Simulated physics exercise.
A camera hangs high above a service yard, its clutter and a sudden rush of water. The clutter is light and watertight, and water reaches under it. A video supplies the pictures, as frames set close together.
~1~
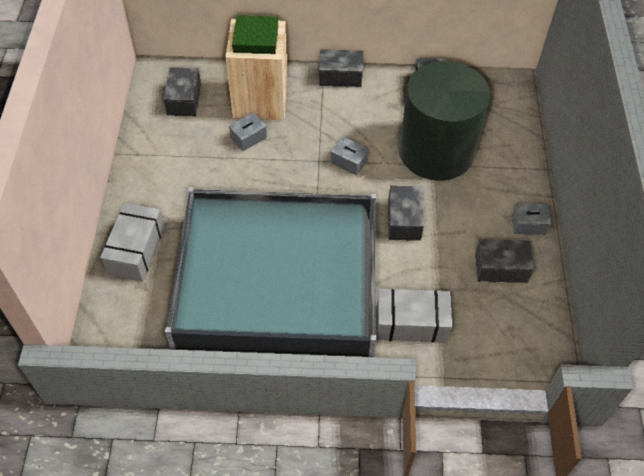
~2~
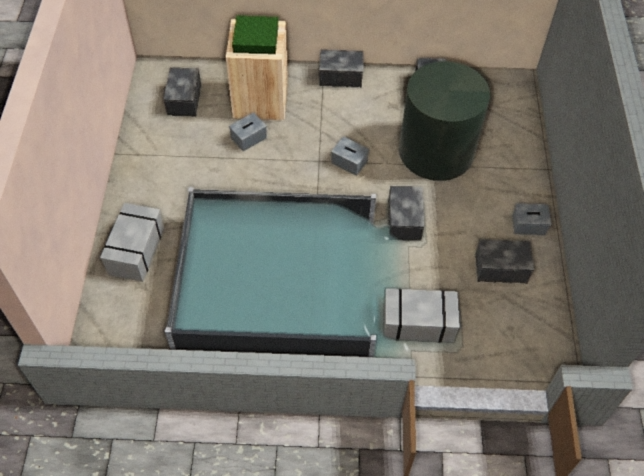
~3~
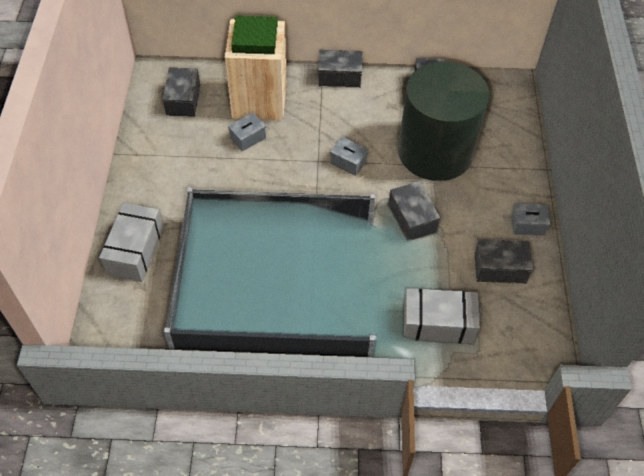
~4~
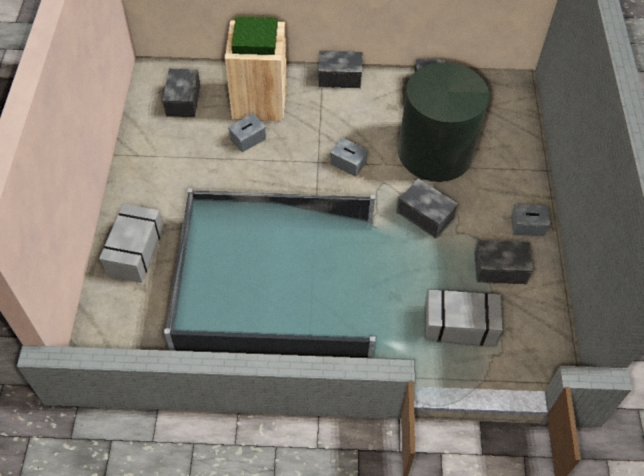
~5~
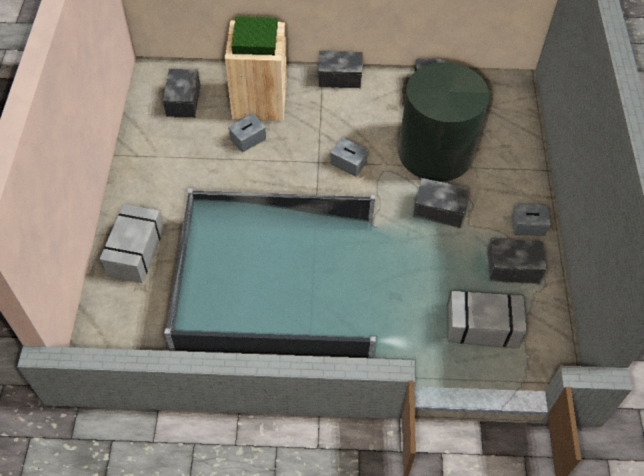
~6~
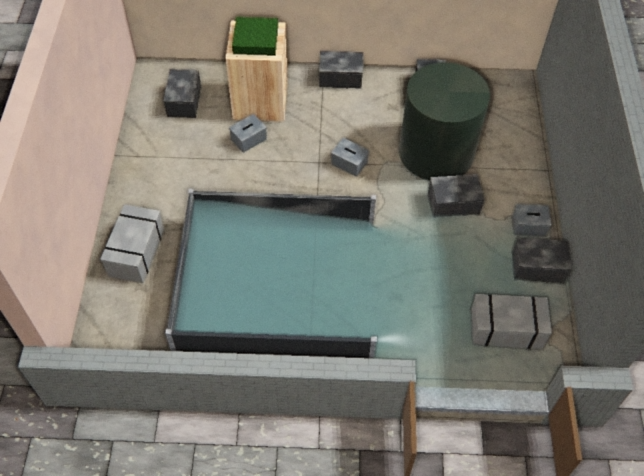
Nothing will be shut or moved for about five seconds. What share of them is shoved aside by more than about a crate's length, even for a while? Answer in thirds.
One to two thirds.
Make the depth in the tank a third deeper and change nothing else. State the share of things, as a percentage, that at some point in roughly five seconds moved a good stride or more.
About 50 %.
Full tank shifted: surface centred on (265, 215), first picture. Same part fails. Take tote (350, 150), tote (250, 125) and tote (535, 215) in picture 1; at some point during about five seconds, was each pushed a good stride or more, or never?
The first: Did not travel far; the second: Did not travel far; the third: Travelled far enough.
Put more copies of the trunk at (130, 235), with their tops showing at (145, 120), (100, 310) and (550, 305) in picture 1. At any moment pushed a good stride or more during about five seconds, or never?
Copy one: Barely shifts; copy two: Barely shifts; copy three: Slides well clear.
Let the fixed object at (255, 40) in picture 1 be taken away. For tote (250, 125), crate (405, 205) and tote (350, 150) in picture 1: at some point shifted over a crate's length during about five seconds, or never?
Okay, so the first stayed in place, the second was pushed clear, and the third stayed in place.
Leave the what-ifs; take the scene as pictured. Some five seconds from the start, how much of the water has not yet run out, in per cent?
Roughly 74 percent.
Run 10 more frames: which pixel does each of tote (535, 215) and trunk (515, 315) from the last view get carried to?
Around (531, 133) and (552, 313).
A moment on, 3 of 10 are well off their spots; 2 afloat.
Next, 4 of 10 are well off their spots; 3 afloat.
Later, 5 of 10 are well off their spots; 3 afloat.
In the end, 5 of 10 are well off their spots, and 5 have been at some point; 5 afloat.
